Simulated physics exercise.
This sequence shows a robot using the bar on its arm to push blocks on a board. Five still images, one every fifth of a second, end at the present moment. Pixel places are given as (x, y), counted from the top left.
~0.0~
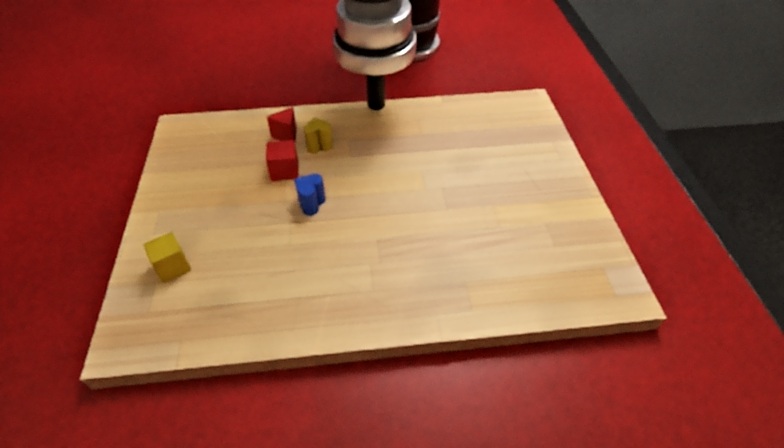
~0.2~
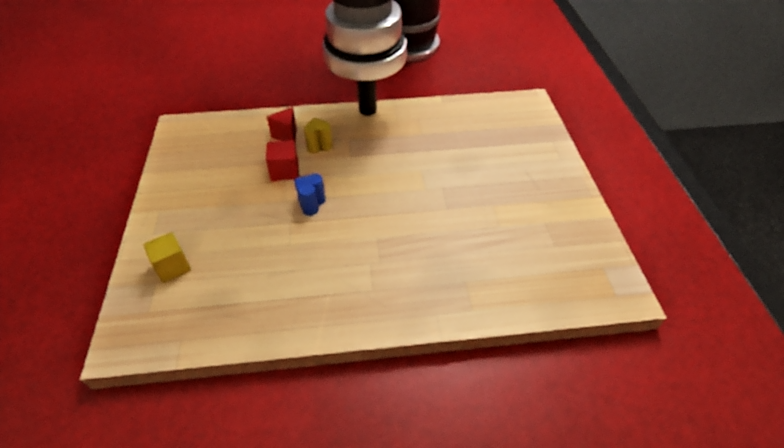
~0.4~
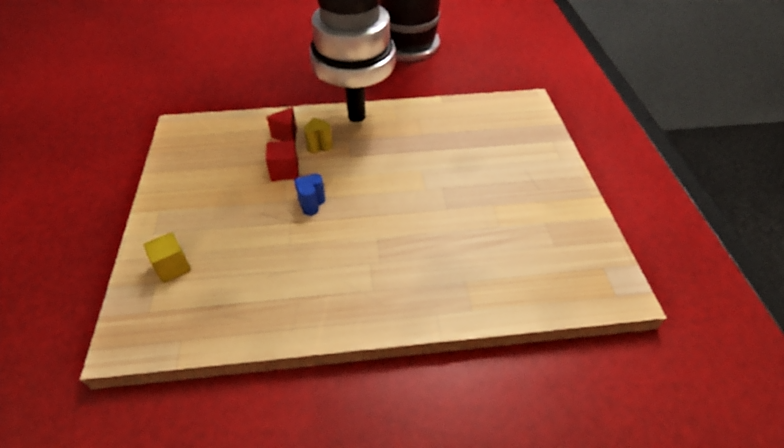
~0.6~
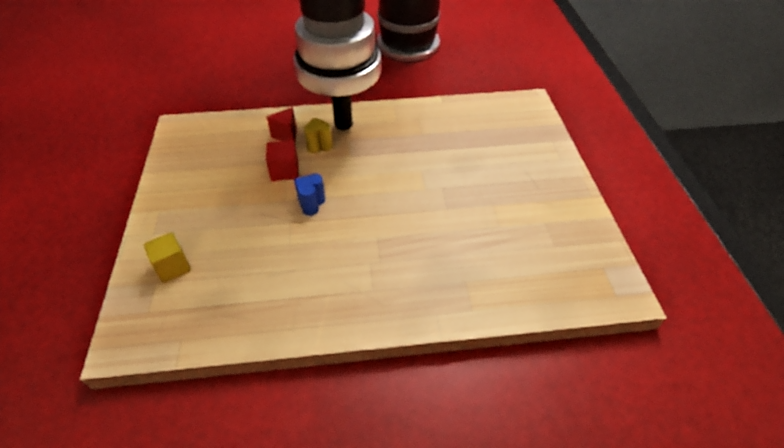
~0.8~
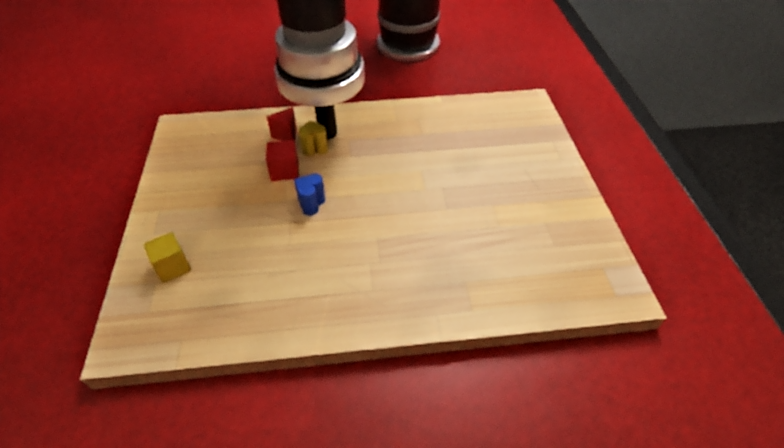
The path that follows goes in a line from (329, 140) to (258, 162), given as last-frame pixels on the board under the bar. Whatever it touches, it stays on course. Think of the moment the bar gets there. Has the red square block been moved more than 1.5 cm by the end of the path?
Yes, it checks out.
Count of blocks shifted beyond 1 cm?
The way I see it, the answer is two.
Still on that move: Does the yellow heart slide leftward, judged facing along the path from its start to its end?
It seems so.
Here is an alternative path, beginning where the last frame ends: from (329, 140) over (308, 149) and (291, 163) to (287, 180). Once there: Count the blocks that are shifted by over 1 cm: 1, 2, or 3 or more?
That makes 2 blocks.
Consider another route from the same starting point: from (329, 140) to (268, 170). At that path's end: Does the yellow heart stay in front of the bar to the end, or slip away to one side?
At the end of the path, the bar is still pushing the yellow heart ahead of it.
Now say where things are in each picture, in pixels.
In the first picture, tip of the bar (376, 105), middles of tops, red square block (280, 150), red three-sided block (283, 116), yellow heart (317, 125).
In the second picture, bar (368, 110), nothing pushed.
In the third picture, bar (357, 117), nothing pushed.
In the fourth picture, bar (344, 124), nothing pushed.
In the fifth picture, bar (328, 134), red square block (280, 150), red three-sided block (283, 116), yellow heart (312, 128).
What follows on the original path. One third of the way, bar (305, 141); red square block (272, 157); yellow heart (291, 138), turned 30° anticlockwise.
Two thirds of the way, bar (280, 149); red square block (271, 163), turned 40° clockwise; red three-sided block (279, 116), turned 35° clockwise; yellow heart (283, 147), turned 90° anticlockwise.
At the end, bar (256, 156); red square block (271, 163), turned 40° clockwise; red three-sided block (279, 116), turned 35° clockwise; yellow heart (283, 147), turned 90° anticlockwise.
